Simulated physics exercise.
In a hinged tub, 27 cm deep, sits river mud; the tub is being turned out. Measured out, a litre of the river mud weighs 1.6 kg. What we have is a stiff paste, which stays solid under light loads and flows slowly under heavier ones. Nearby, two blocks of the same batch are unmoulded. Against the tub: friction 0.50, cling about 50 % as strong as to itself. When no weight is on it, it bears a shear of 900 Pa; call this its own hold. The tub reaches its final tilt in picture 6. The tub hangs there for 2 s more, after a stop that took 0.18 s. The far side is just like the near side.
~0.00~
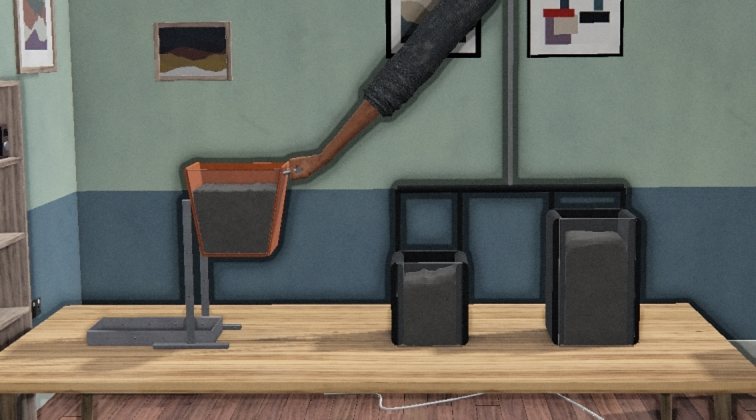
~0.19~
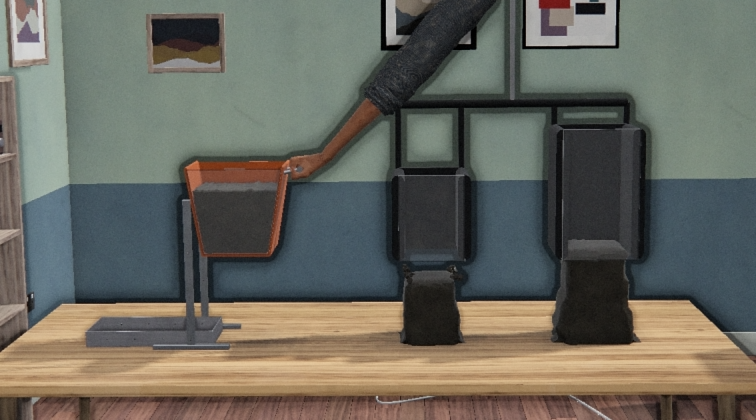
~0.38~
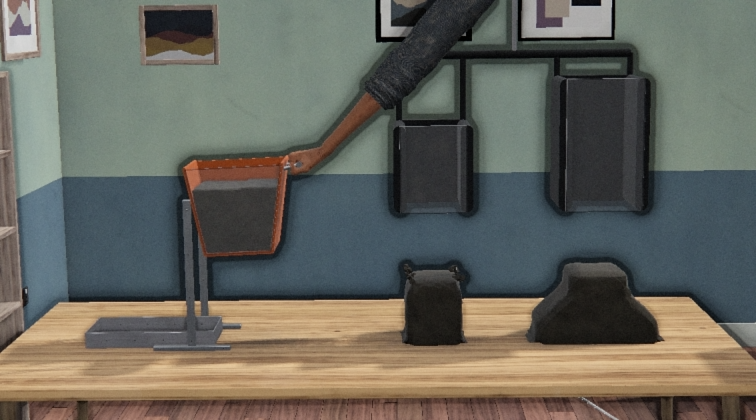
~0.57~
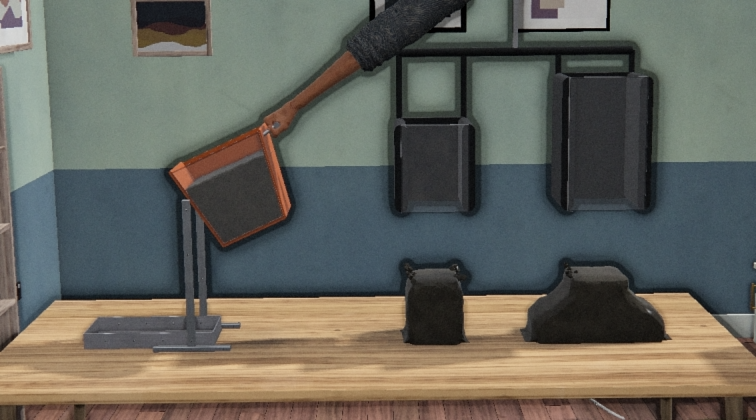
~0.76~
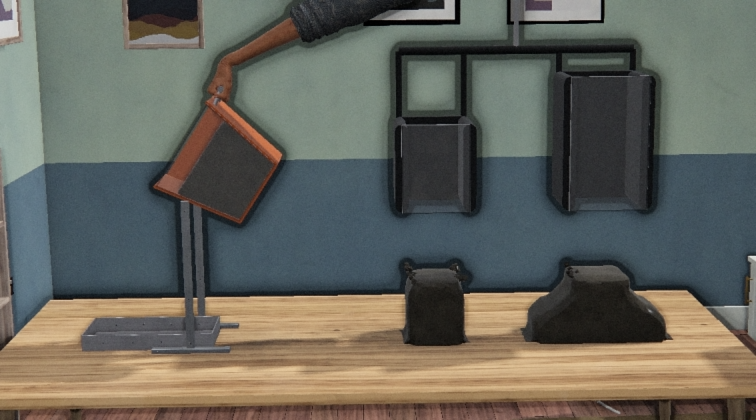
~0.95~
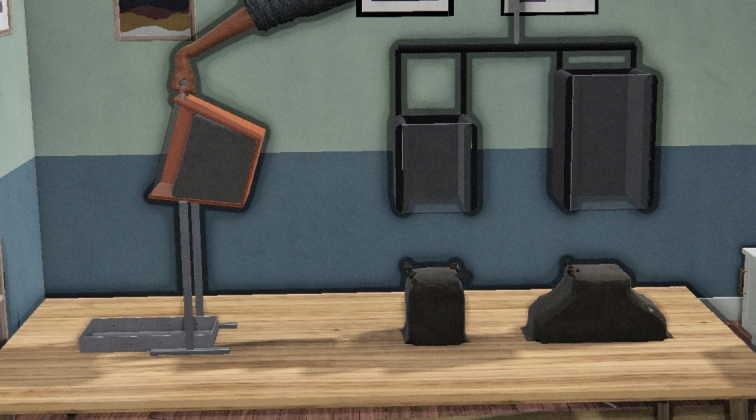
A hand tilts an orange tub of dark mud after two molds lift off dark blocks.
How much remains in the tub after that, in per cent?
100 %.
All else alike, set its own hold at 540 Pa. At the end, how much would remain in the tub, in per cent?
I'd guess around 85 in a hundred.
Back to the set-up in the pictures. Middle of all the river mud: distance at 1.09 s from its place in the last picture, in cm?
Measured shift, roughly 0 cm.
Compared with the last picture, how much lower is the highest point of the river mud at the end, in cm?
0 cm or so.
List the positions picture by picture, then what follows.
Handle-side rim at (279, 169), tilt 0 degrees; top of the river mud at (194, 191); blocks stand 22 cm, 34 cm (left to right), in the first picture.
Handle-side rim at (280, 168), tilt 0 degrees; top of the river mud at (194, 191); blocks stand 21 cm, 30 cm (left to right), in the second picture.
Handle-side rim at (280, 164), tilt 2 degrees; top of the river mud at (274, 187); blocks stand 21 cm, 23 cm (left to right), in the third picture.
Handle-side rim at (257, 131), tilt 24 degrees; top of the river mud at (263, 156); blocks stand 21 cm, 21 cm (left to right), in the fourth picture.
Handle-side rim at (206, 104), tilt 57 degrees; top of the river mud at (226, 124); blocks stand 21 cm, 21 cm (left to right), in the fifth picture.
Handle-side rim at (173, 102), tilt 73 degrees; top of the river mud at (198, 117); blocks stand 21 cm, 21 cm (left to right), in the sixth picture.
After 1.09 s, the tub is at 73 degrees and holds 100 %.
After 1.26 s, the tub is at 73 degrees and holds 100 %.
After 1.43 s, the tub is at 73 degrees and holds 100 %.
After 1.60 s, the tub is at 73 degrees and holds 100 %.
After 2.95 s, at the end, the tub is at 73 degrees and holds 100 %.
